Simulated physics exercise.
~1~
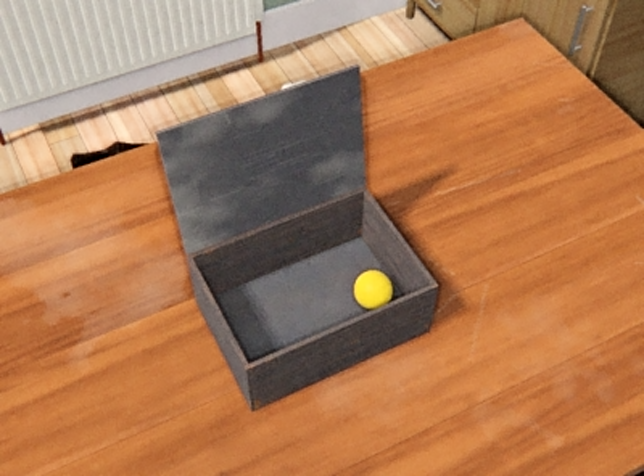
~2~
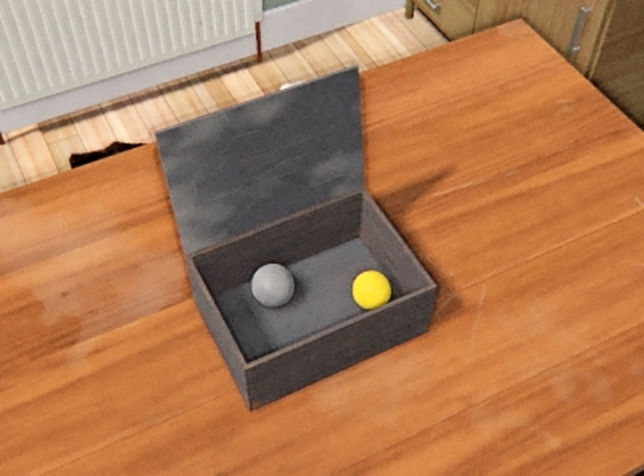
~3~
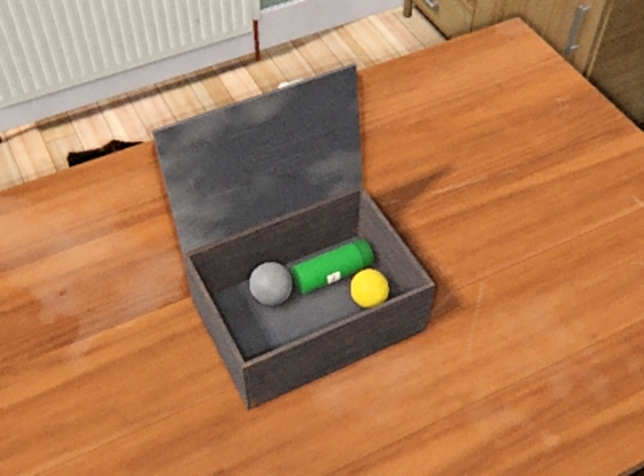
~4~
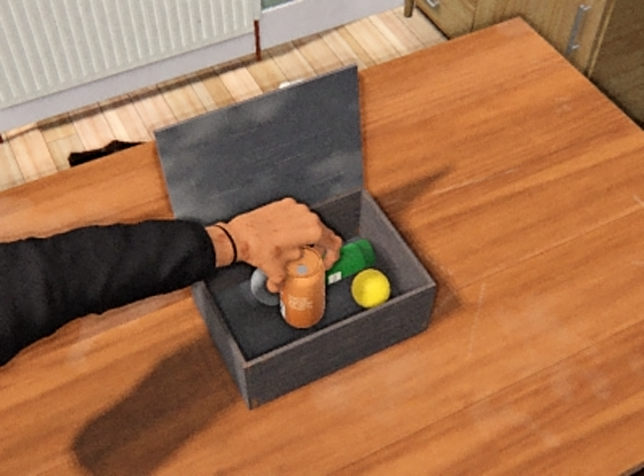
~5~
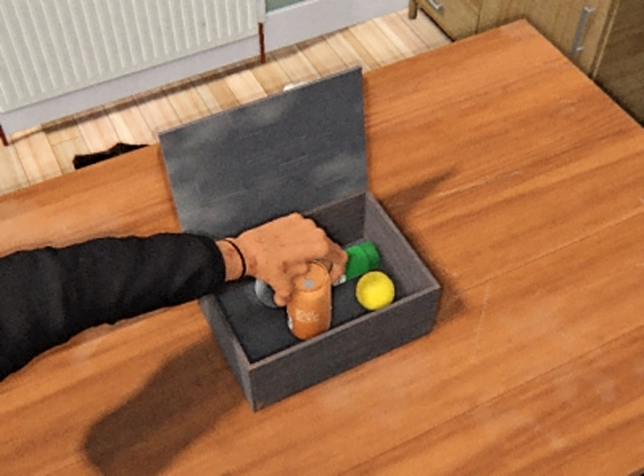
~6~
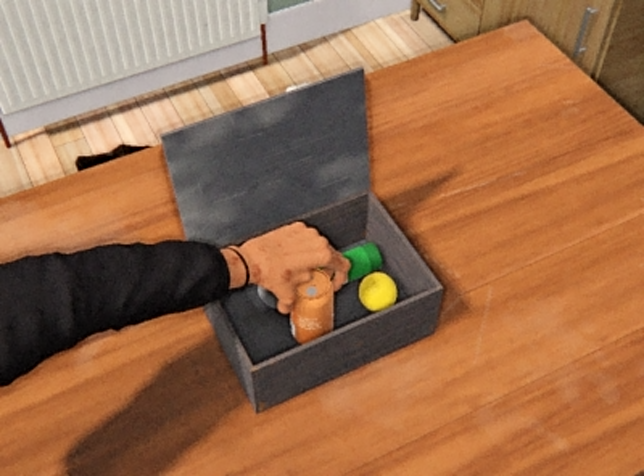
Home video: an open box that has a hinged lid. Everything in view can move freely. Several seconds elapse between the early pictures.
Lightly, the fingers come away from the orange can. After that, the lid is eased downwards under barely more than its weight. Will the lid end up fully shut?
No.
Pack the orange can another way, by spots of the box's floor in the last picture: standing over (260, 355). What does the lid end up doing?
Lid open.
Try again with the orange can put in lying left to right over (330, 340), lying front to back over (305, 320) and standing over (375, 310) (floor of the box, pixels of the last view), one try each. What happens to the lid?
Case one lid shut, case two lid shut, case three lid shut.
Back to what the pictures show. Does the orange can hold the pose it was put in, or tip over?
After all that, it keeps its set angle.
Then, 1.20 s past the last view, lid starting down.
Then, 1.60 s past the last view, lid 57° above the rim.
Then, 1.80 s past the last view, lid 33° above the rim.
Then, 1.90 s past the last view, lid 18° above the rim.
Finally, lid 9° above the rim; all 4 still in place. Final places as the last picture's camera would see them, orange can near (312, 310).
